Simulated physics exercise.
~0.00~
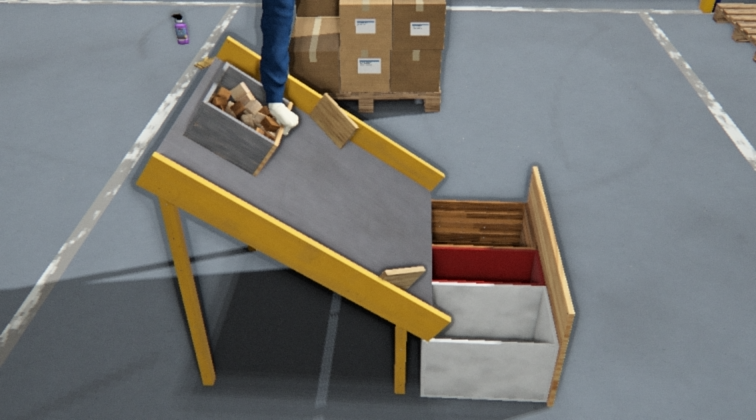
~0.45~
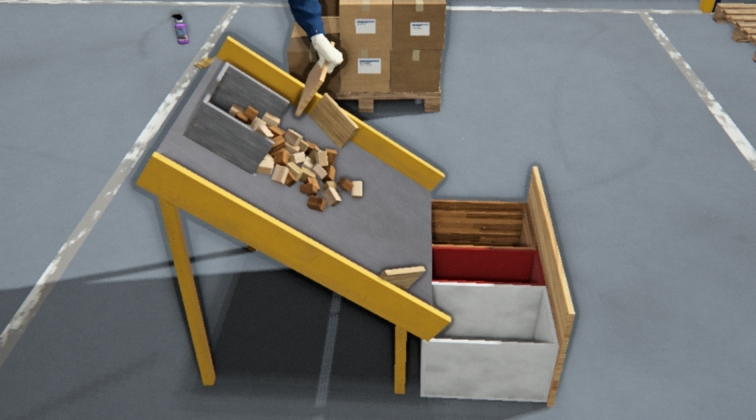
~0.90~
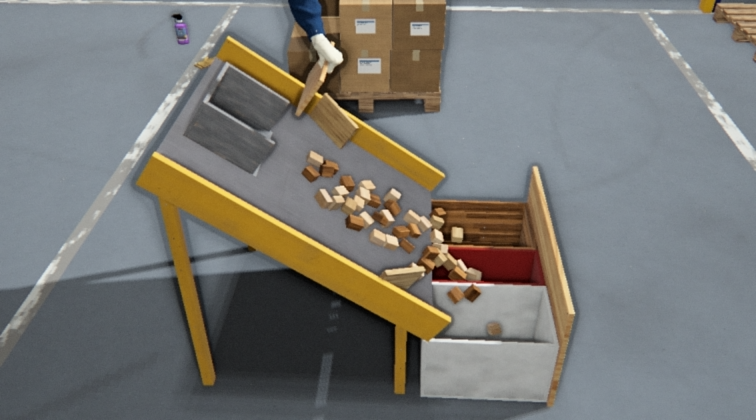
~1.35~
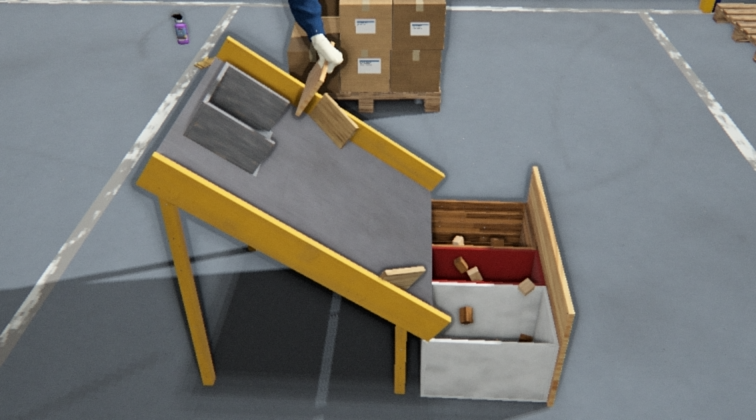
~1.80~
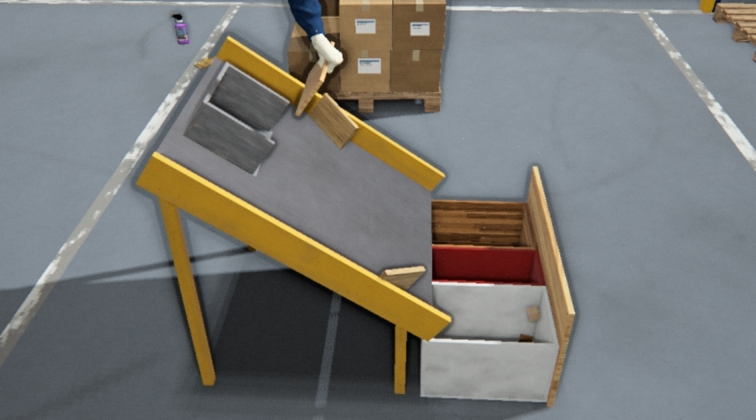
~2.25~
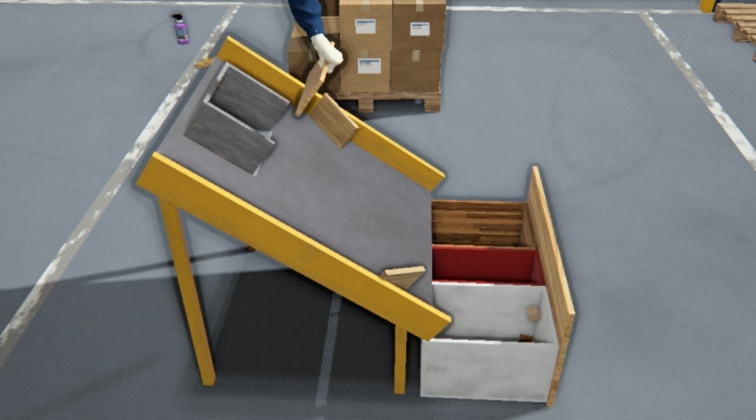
On a yellow-sided ramp in a warehouse, a gloved hand pulled up the wooden gate of a grey pen, and a heap of wooden blocks tumbled down past angled boards into three bins, leaving the slope empty while the hand still held the gate.
